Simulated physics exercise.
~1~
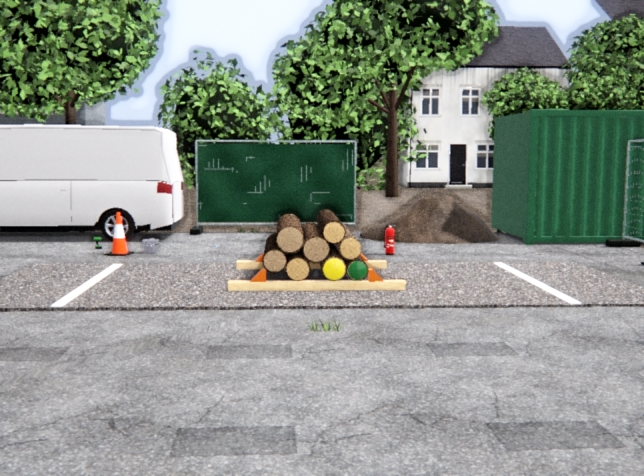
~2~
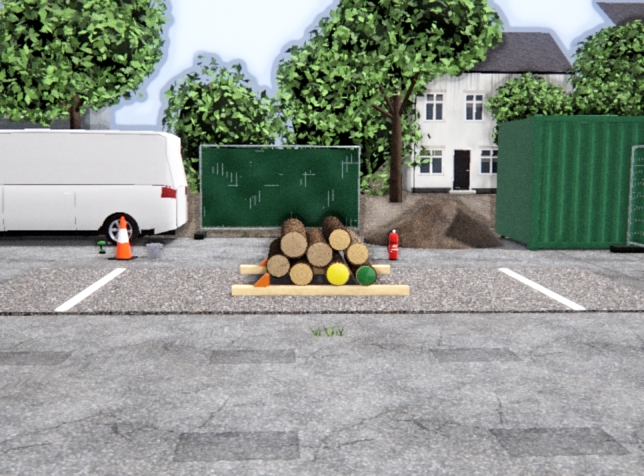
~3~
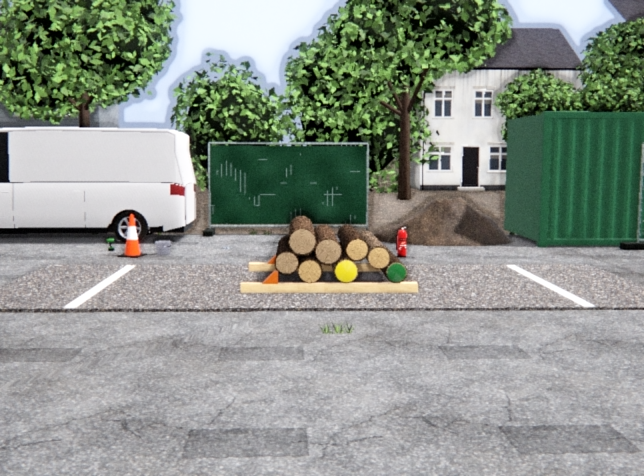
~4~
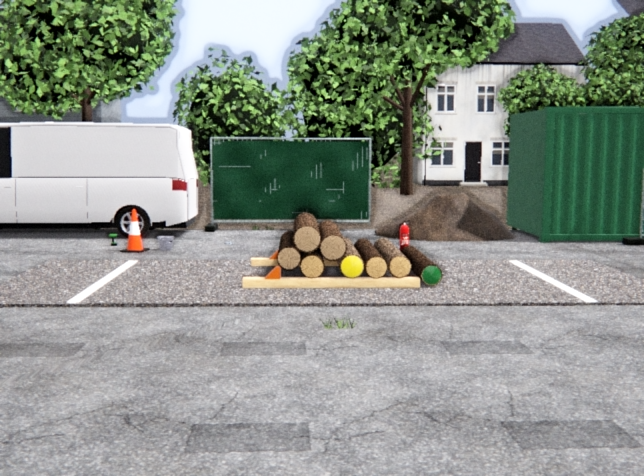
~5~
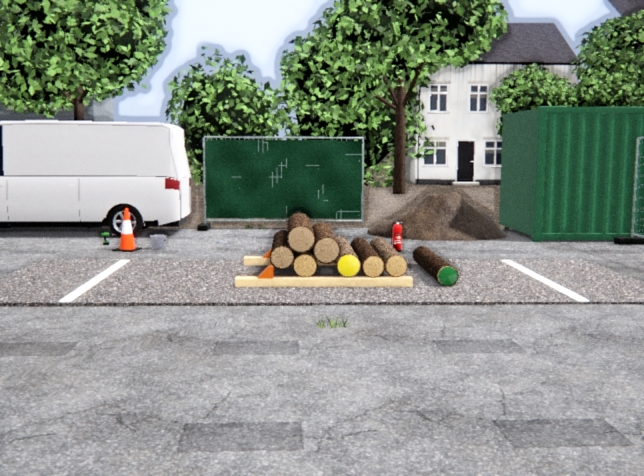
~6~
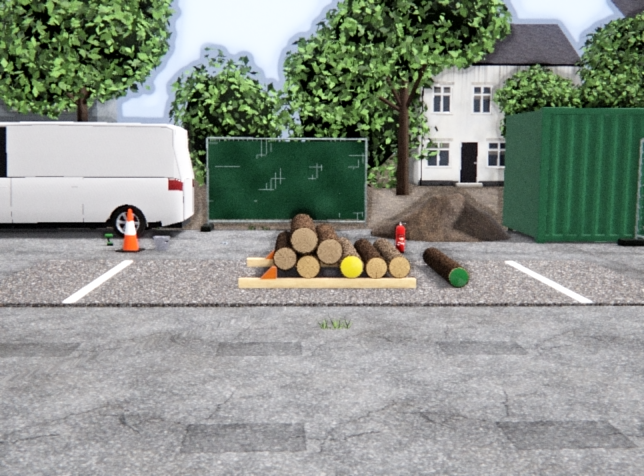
The green-ended log rolls right off the timbers as the stack slumps, stopping before the white line.
